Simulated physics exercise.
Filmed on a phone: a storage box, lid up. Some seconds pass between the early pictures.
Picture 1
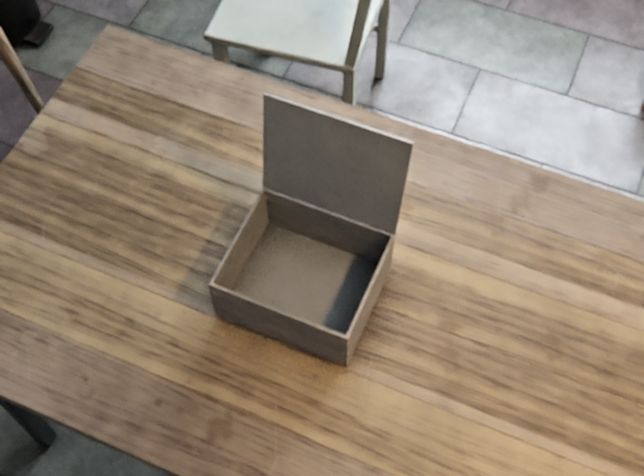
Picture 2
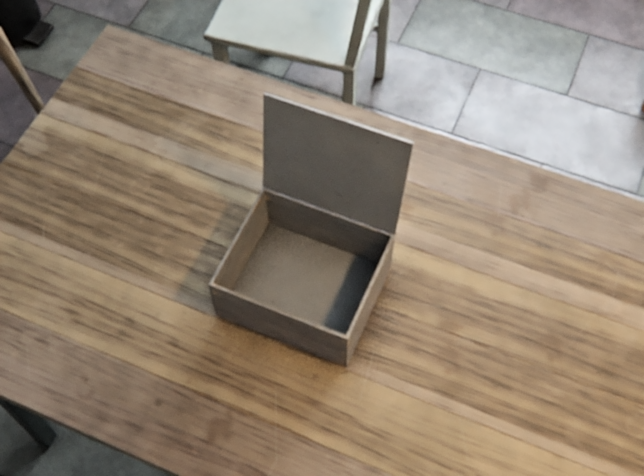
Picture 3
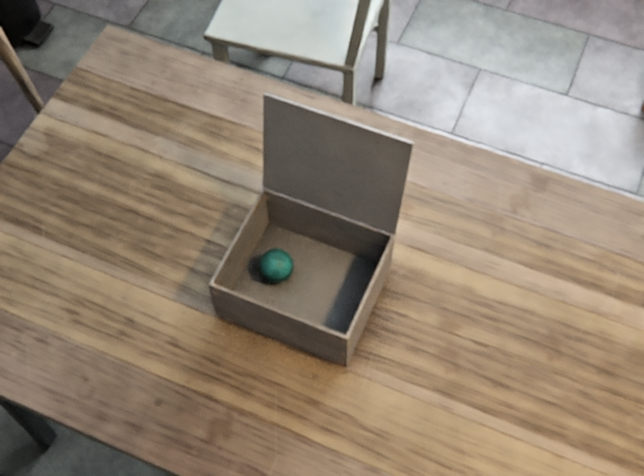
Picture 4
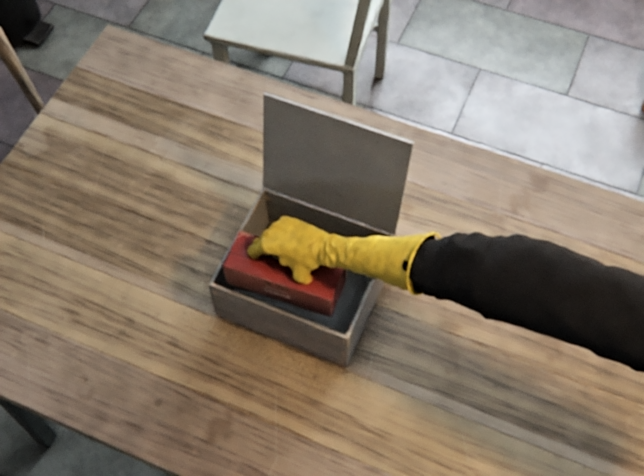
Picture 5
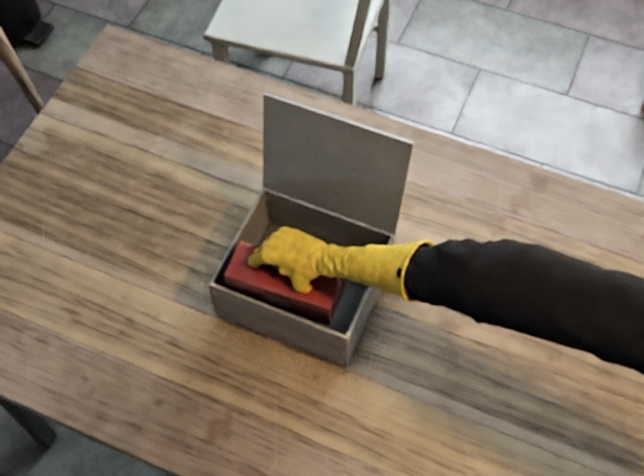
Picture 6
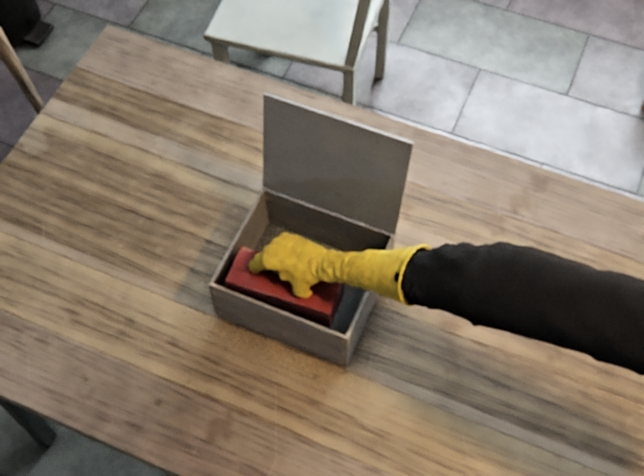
A turquoise ball appeared inside the open, empty box on the wooden table, and then a yellow-gloved hand reached in from the right and lowered a red carton slightly into the box.
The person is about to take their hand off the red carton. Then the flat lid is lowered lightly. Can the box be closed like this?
As it turns out, it shuts flat.
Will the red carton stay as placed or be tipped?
The red carton stays as placed.
Then, 0.30 s after the last picture, red carton slid a little near (288, 304); turquoise ball rolled a little.
Then, 1.30 s after the last picture, lid 78° above the rim; red carton slid a little near (288, 304); turquoise ball rolled about its own width.
Then, 1.80 s after the last picture, lid 46° above the rim; red carton slid a little near (288, 304); turquoise ball rolled about its own width.
Then, 2.20 s after the last picture, lid 15° above the rim; red carton slid a little near (288, 304); turquoise ball rolled about its own width.
At rest, lid shut; moved from the start, turquoise ball and red carton. Seen from the same camera at the end, red carton near (288, 304).
